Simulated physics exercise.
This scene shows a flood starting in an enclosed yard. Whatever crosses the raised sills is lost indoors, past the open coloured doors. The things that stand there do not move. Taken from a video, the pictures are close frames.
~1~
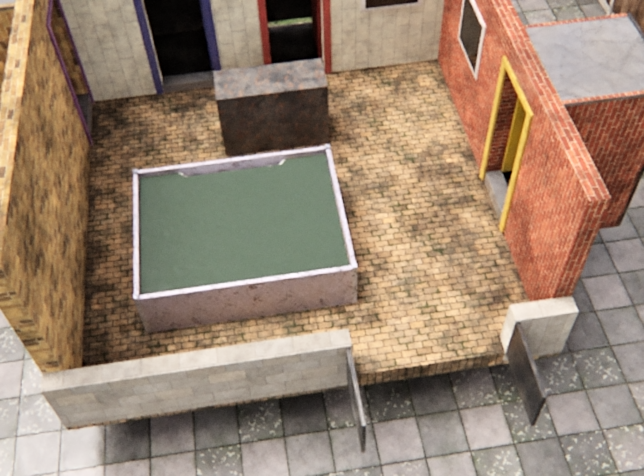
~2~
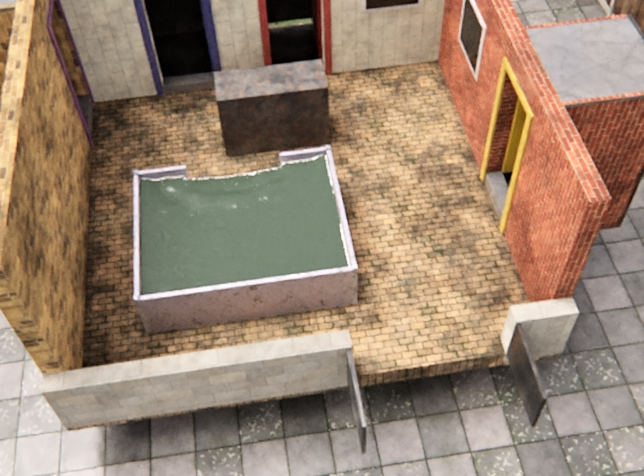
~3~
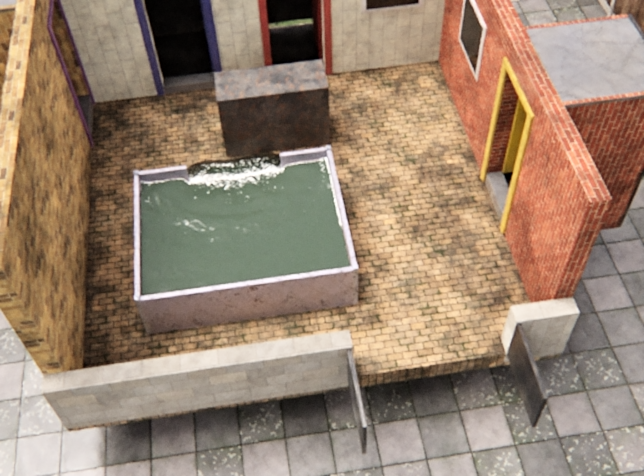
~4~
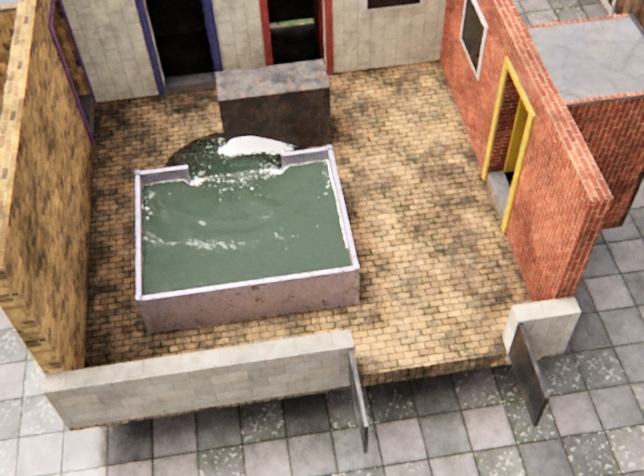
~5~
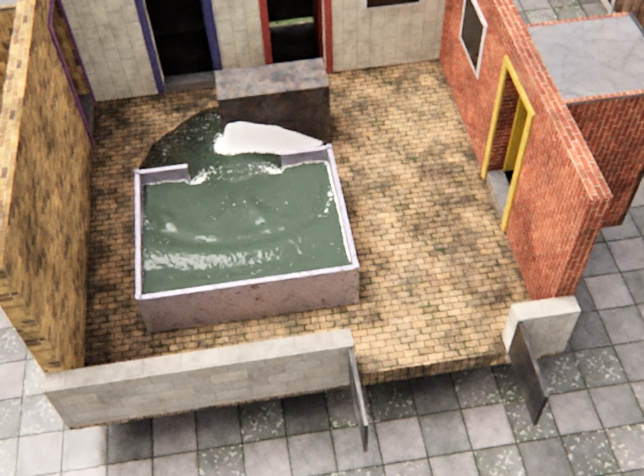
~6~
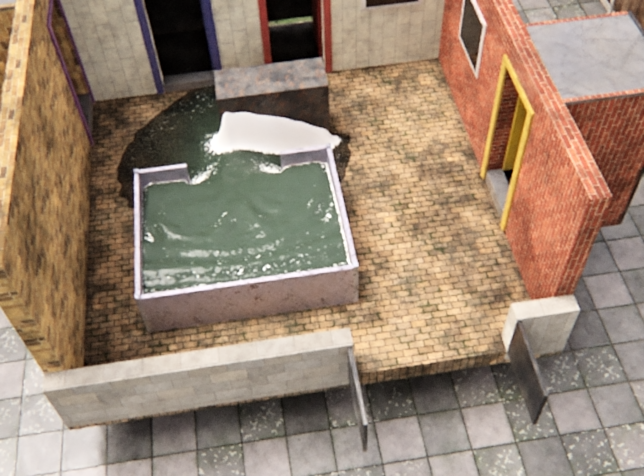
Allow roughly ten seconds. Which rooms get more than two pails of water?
In order: Yellow door: Within two buckets. Purple door: Exceeds two buckets. Blue door: Exceeds two buckets. Red door: Exceeds two buckets.
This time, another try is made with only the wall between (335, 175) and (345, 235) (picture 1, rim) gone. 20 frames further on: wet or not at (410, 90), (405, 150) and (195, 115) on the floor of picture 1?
In turn: Inundated, then inundated, then untouched.
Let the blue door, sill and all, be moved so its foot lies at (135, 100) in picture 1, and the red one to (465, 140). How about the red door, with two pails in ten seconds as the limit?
Result - red: Crosses the limit.
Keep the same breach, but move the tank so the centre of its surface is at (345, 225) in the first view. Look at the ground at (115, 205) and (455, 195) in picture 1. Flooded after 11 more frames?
Point 1: Soaked through; point 2: Not wet.
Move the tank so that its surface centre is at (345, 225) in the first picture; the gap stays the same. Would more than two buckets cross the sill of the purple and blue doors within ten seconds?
Purple falls short, blue falls short.
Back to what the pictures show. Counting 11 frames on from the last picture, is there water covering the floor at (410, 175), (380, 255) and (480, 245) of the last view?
Result, in the order given: Wetted / not wetted / wetted.
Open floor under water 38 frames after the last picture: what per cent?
I'd say 90 per cent.
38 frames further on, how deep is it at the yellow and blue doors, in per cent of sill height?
About 70 %, then 110 %.
A moment on, water covers 35 % of the floor; the yellow door not reached, the purple door wet at the sill, nothing in, the blue door over two buckets in, the red door not reached.
Next, water covers 50 % of the floor; the yellow door wet at the sill, nothing in, the purple door over two buckets in, the blue door far over two buckets in, the red door wet at the sill, nothing in.
Then, water covers 70 % of the floor; the yellow door under two buckets in, the purple door over two buckets in, the blue door far over two buckets in, the red door wet at the sill, nothing in.
Later, water covers 90 % of the floor; the yellow door under two buckets in, the purple door over two buckets in, the blue door far over two buckets in, the red door under two buckets in.
In the end, water covers 95 % of the floor; the yellow door under two buckets in, the purple door over two buckets in, the blue door far over two buckets in, the red door over two buckets in.
